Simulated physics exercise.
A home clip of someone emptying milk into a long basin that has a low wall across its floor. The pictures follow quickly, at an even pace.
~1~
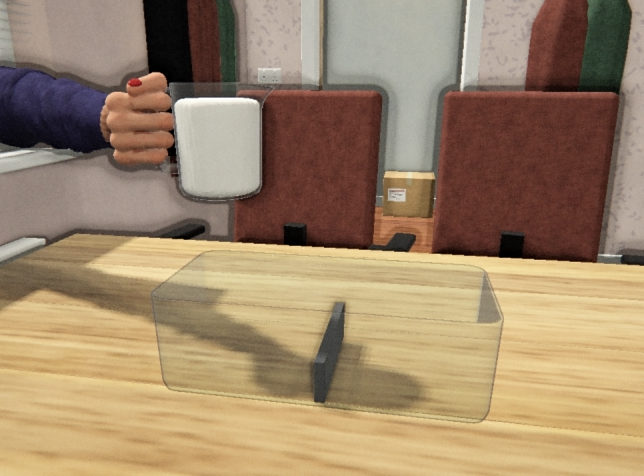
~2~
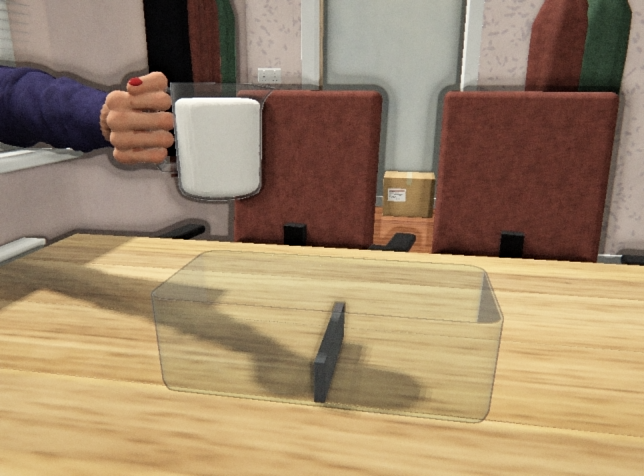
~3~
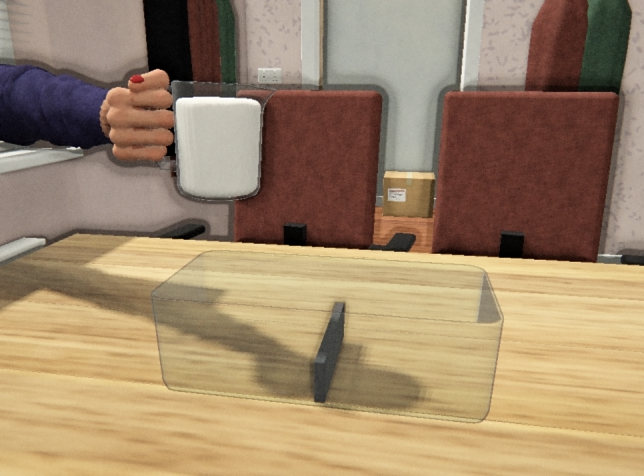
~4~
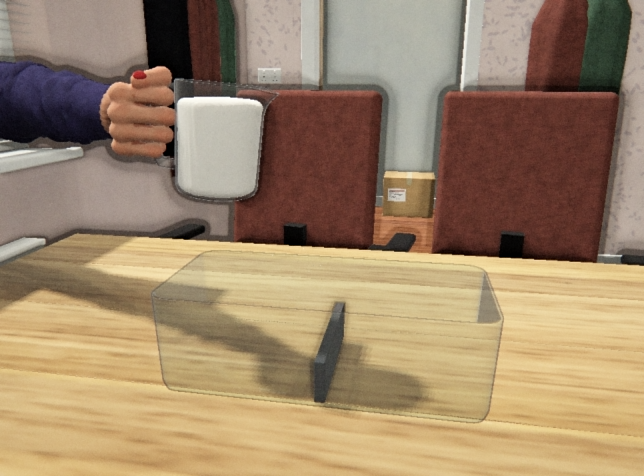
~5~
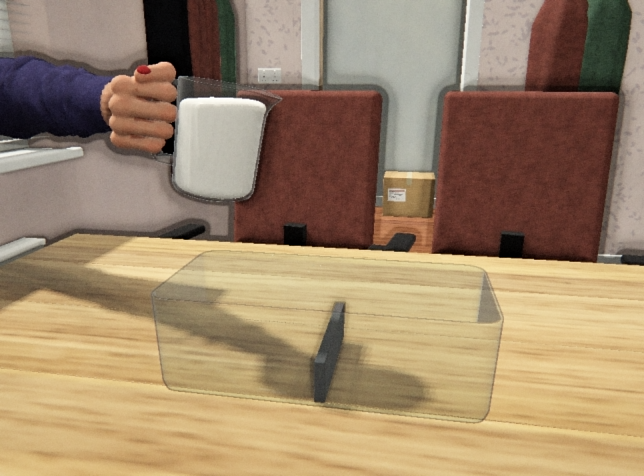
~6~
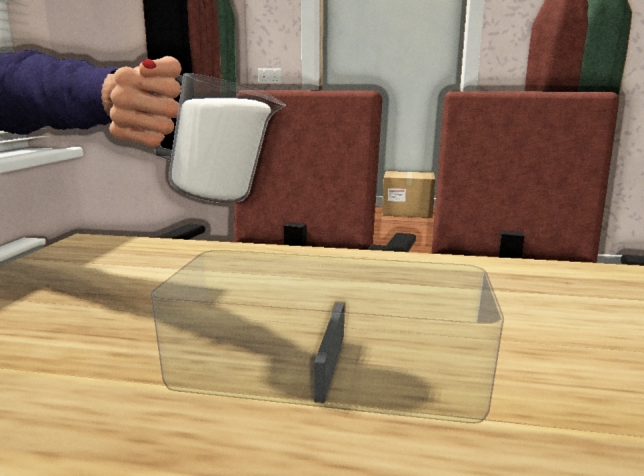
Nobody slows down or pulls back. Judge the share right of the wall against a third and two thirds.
The share right of the wall is above two thirds.
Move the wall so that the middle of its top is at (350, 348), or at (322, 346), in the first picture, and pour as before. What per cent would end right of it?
Roughly 45 per cent, and 90 per cent.
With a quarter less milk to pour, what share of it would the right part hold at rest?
Some 70 per cent.
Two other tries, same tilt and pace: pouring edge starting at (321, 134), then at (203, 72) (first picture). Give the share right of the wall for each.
The first gives 95 %, the second 5 %.
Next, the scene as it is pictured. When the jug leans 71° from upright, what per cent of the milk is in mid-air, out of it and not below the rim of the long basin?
Close to 15 per cent.
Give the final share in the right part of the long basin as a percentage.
Close to 80 per cent.
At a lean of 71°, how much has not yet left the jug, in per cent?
Close to 80 per cent.
A moment on, the jug is tipped part way and 79 per cent is still to pour, 0 is left of the wall and 3 right of it.
Next, the jug is tipped on its side and 33 per cent is still to pour, 2 is left of the wall and 41 right of it.
Then the jug is tipped on its side and 8 per cent is still to pour, 8 is left of the wall and 77 right of it.
Later the jug is tipped on its side and 1 per cent is still to pour, 17 is left of the wall and 79 right of it.
Finally, 20 per cent lies left of the wall, 79 right of it and 1 outside.
